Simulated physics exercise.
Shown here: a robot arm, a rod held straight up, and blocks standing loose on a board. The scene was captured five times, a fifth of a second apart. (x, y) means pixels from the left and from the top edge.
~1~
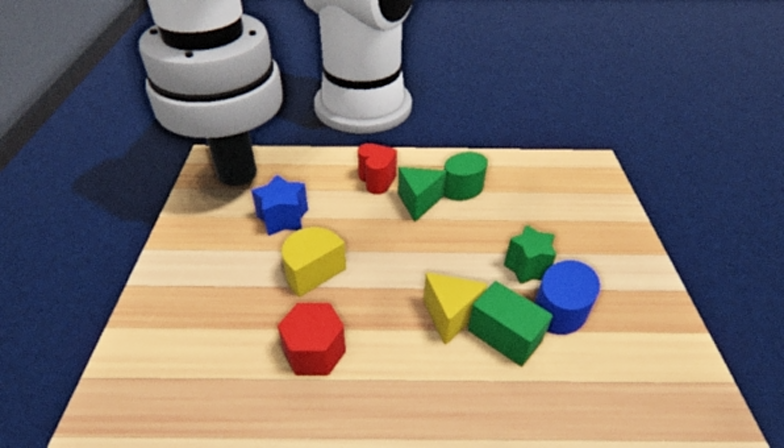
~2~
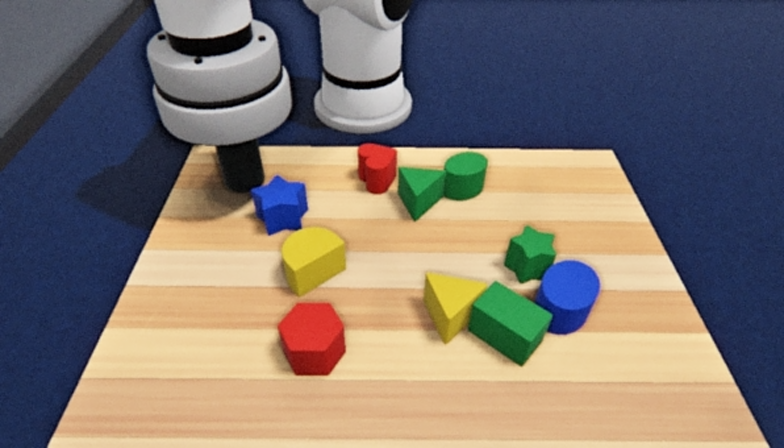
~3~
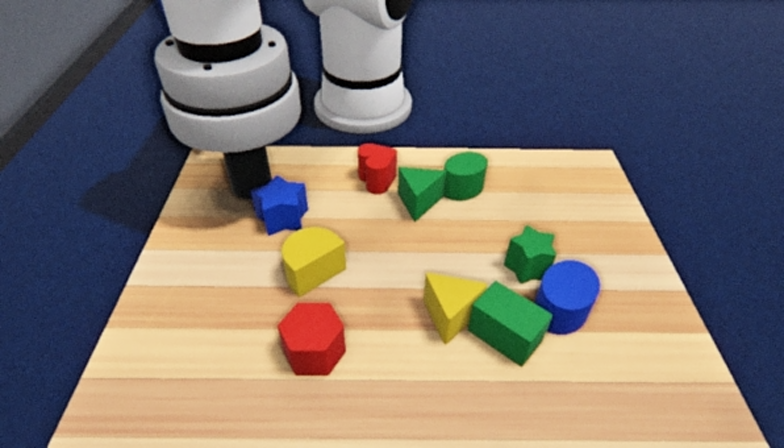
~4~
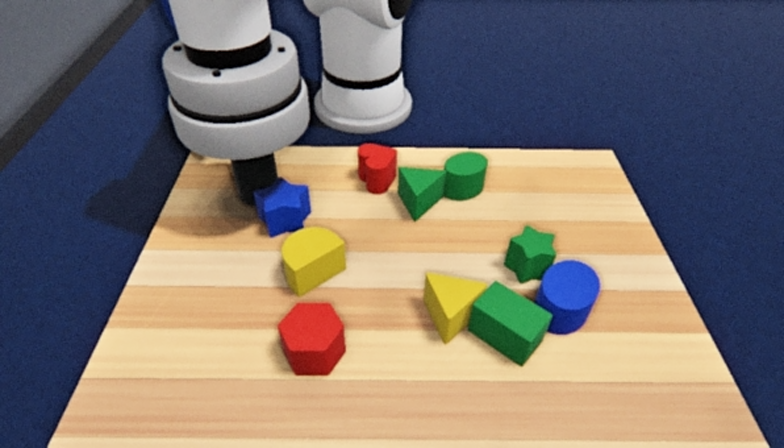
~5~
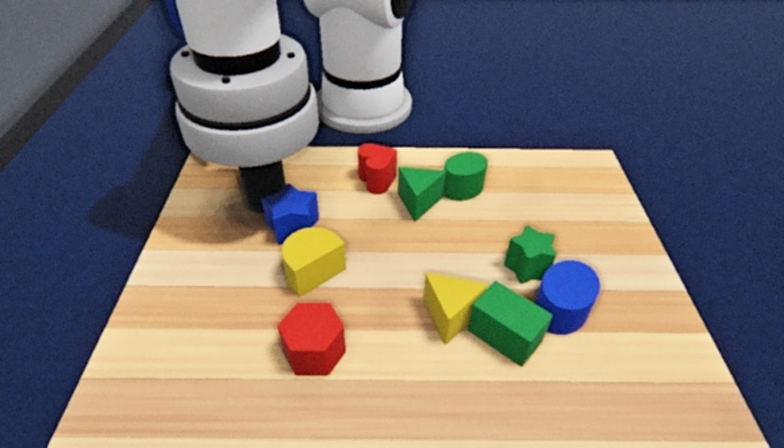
A robot arm's dark rod moves slightly right and nearer, nudging the blue star a little.
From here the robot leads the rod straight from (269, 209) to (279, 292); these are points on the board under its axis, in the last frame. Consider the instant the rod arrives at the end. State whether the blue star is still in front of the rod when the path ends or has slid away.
Slipped clear.
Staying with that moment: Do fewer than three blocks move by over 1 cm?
Yes - that is the case.
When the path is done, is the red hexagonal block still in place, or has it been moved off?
It is still on its spot.
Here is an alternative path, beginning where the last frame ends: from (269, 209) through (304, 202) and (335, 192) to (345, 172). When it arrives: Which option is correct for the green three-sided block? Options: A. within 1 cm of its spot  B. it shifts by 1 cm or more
The answer is A.
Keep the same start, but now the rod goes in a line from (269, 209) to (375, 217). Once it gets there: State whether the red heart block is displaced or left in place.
Put simply, it stays right there.
The first path, step by step. One third of the way, rod (270, 227); blue star (302, 222), turned 15° anticlockwise; yellow half-round block (316, 252).
Two thirds of the way, rod (273, 255); blue star (313, 242), turned 30° anticlockwise; yellow half-round block (340, 271), turned 20° anticlockwise.
At the end, rod (277, 284); blue star (321, 259), turned 55° anticlockwise; yellow half-round block (362, 279), turned 40° anticlockwise; red hexagonal block still.
